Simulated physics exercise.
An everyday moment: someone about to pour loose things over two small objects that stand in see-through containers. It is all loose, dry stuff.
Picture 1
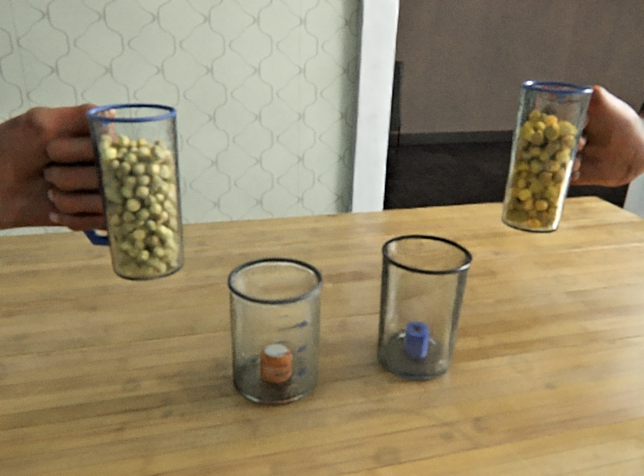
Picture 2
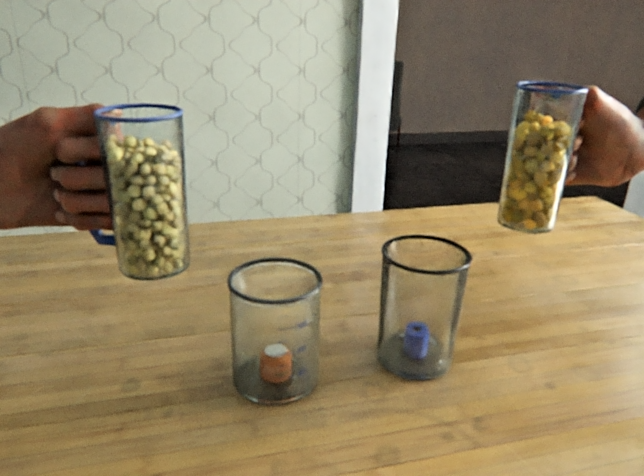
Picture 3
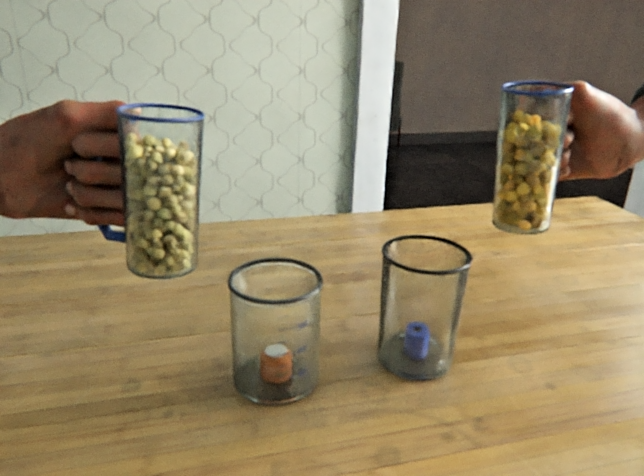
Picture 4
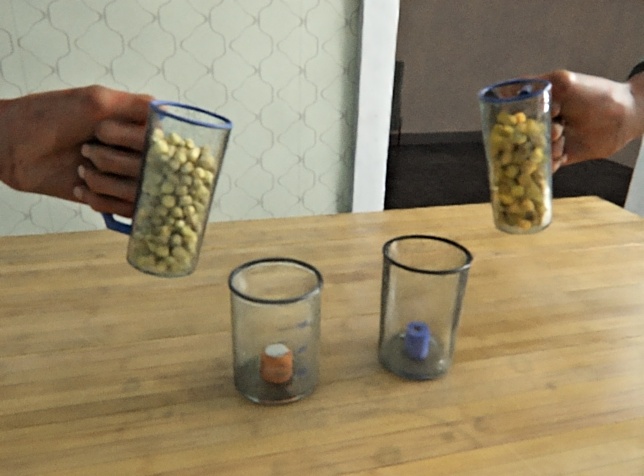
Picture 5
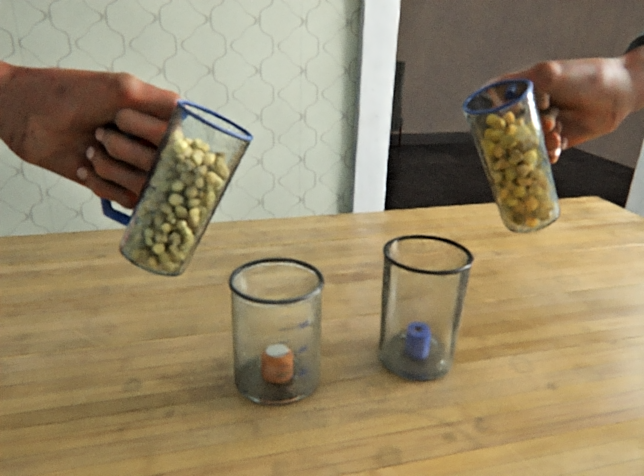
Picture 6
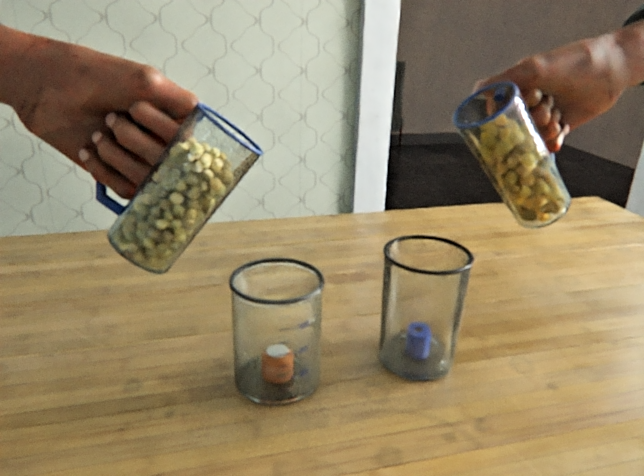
Two hands moving clear cups of beige and yellow pieces inward and tilting them above glass containers holding small orange and blue objects.
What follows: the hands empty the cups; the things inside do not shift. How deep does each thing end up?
The left object disappears under the fill and the right object disappears under the fill.
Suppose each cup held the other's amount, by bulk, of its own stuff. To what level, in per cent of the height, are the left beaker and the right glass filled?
Left: 50 %. Right: 55 %.
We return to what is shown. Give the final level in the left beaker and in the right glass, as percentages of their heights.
Near 55 on the left, 45 on the right.
Then, 0.46 s later than the last frame, left beaker empty, all of its cupful still in the cup; right glass empty, all of its cupful still in the cup.
Then, 0.87 s later than the last frame, left beaker nearly empty, the larger part of its cupful still in the cup; right glass nearly empty, the larger part of its cupful still in the cup.
Then, 1.21 s later than the last frame, left beaker half full, none of its cupful still in the cup, one piece on the table; right glass a third full, none of its cupful still in the cup.
When it is over, left beaker half full (surface near (277, 321)), one piece on the table; right glass half full (surface near (422, 308)), nothing beside it; the left thing is covered; the right thing is covered.
